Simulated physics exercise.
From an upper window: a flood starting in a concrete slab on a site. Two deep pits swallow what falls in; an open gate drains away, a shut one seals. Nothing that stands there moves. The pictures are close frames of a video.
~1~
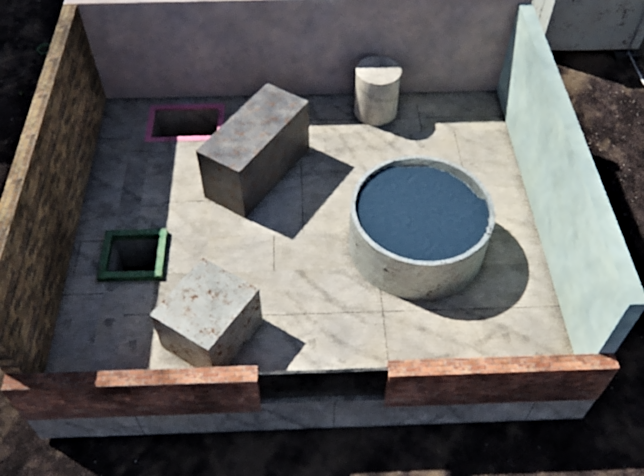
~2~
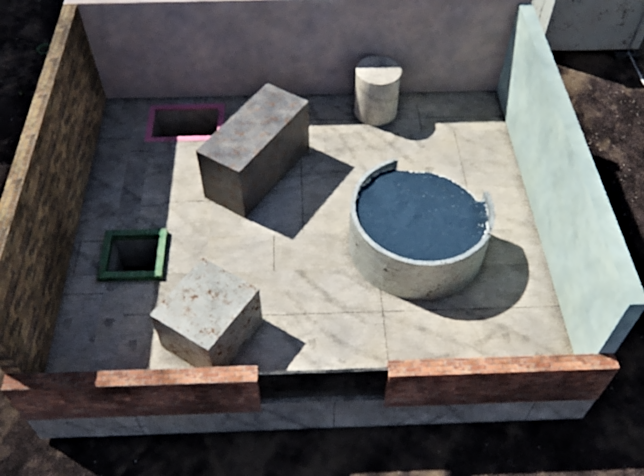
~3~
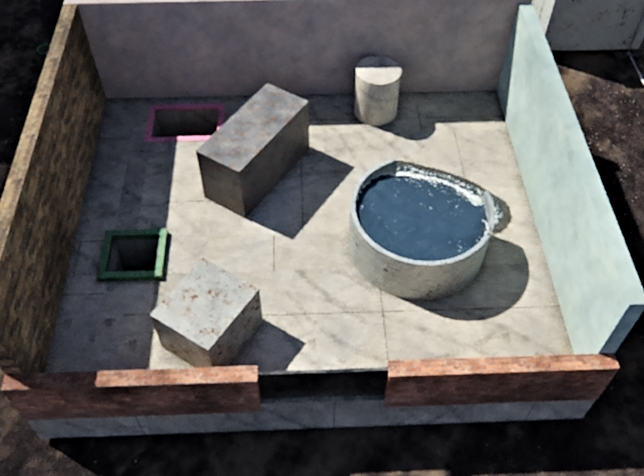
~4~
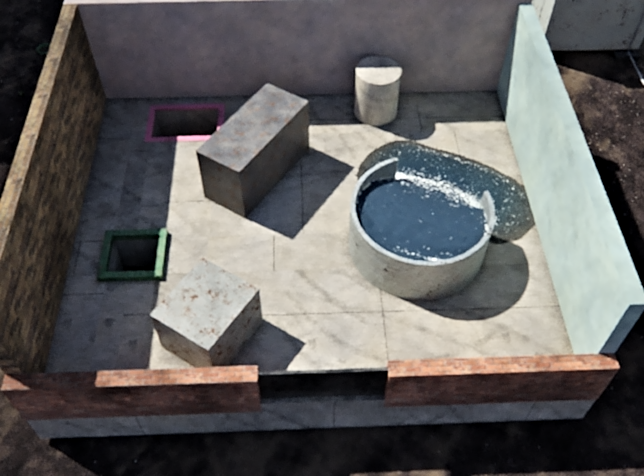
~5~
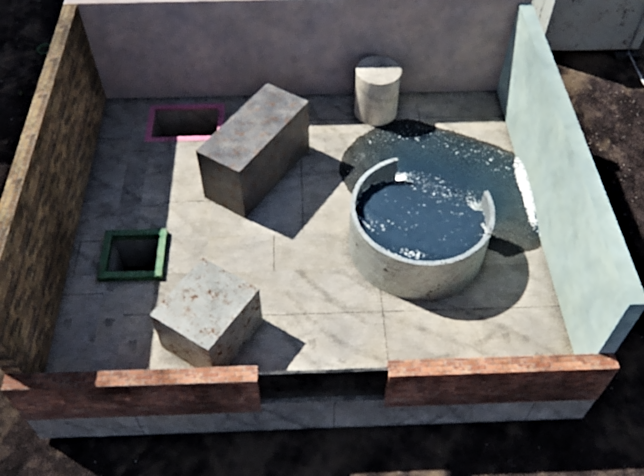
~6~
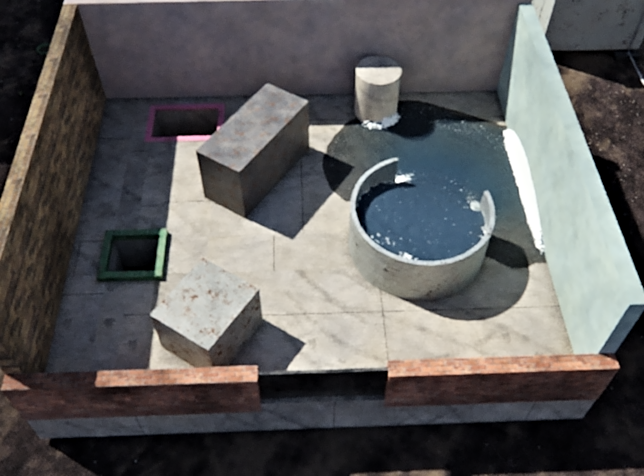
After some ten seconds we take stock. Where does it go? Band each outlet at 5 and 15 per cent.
One by one: The gate takes less than 5 %; the green pit takes less than 5 %; the pink pit takes from 5 to 15 %.
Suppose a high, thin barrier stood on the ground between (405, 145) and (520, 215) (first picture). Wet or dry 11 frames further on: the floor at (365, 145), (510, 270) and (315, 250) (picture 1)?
As listed: Wet, covered, dry.
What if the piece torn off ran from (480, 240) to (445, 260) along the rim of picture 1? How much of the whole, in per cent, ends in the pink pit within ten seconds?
Parts in a hundred: Pink 4.
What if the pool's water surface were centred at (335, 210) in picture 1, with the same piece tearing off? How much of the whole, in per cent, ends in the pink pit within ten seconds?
Parts in a hundred: Pink 15.
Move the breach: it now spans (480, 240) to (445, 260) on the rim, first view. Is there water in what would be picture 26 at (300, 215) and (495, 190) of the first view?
One after the other: No water, wet.
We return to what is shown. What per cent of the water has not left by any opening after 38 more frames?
Some 92 per cent.
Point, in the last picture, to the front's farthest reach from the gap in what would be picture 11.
I would point to (294, 95).
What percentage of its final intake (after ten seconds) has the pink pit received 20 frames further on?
Near 25 in a hundred.
A moment on, water covers 25 % of the floor; the gate 0 %, the green pit 0 %, the pink pit 0 %.
Next, water covers 35 % of the floor; the gate 0 %, the green pit 0 %, the pink pit 0 %.
Then, water covers 45 % of the floor; the gate 0 %, the green pit 0 %, the pink pit 2 %.
Later, water covers 75 % of the floor; the gate 0 %, the green pit 0 %, the pink pit 7 %.
In the end, water covers 95 % of the floor; the gate 0 %, the green pit 0 %, the pink pit 10 %.
